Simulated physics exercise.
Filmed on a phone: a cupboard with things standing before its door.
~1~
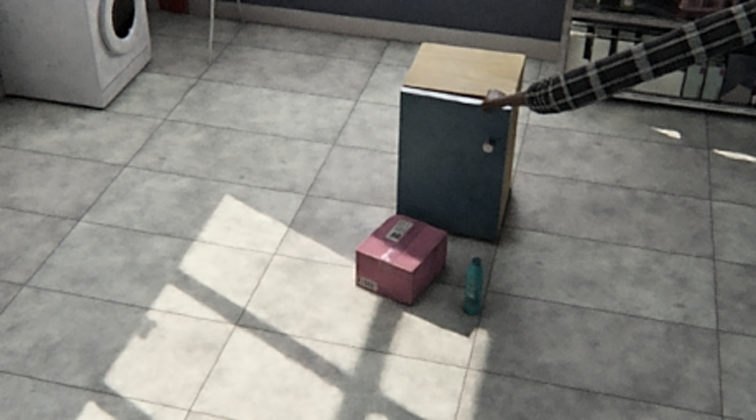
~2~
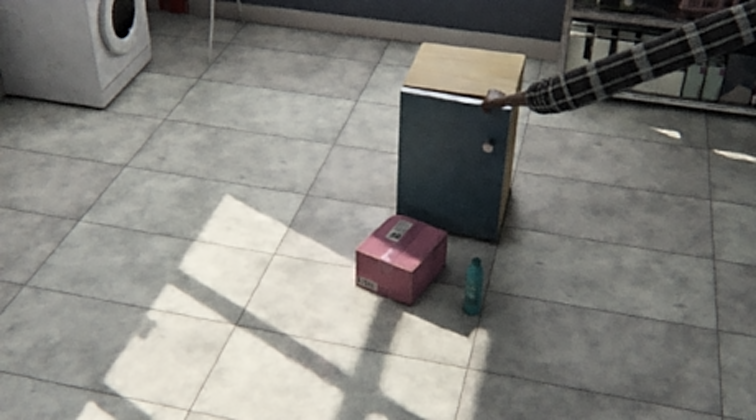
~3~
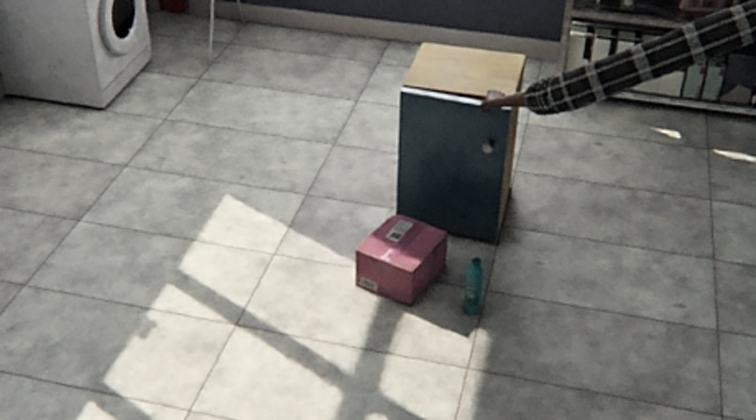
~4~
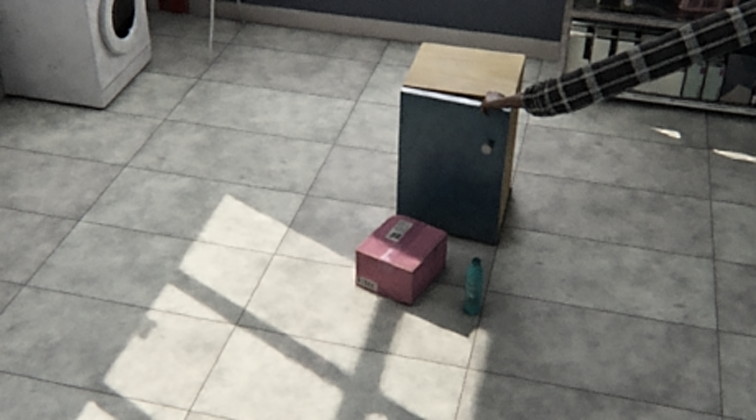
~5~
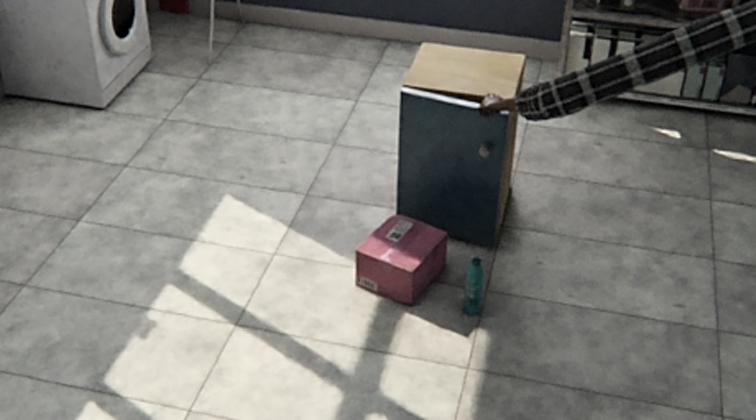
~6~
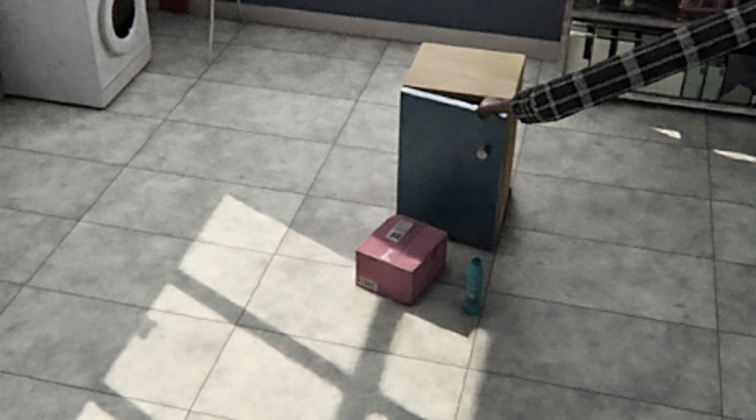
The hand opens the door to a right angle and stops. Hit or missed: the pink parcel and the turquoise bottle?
In the end the pink parcel is pushed along; the turquoise bottle remains where it is.
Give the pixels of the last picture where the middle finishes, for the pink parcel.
Around (330, 268).
Then, 1.36 s after the last picture, door 61° open; pink parcel moved a little near (372, 265); turquoise bottle at rest near (474, 286).
At rest, the pink parcel gets knocked, near (330, 268); the turquoise bottle escapes contact, near (474, 286).
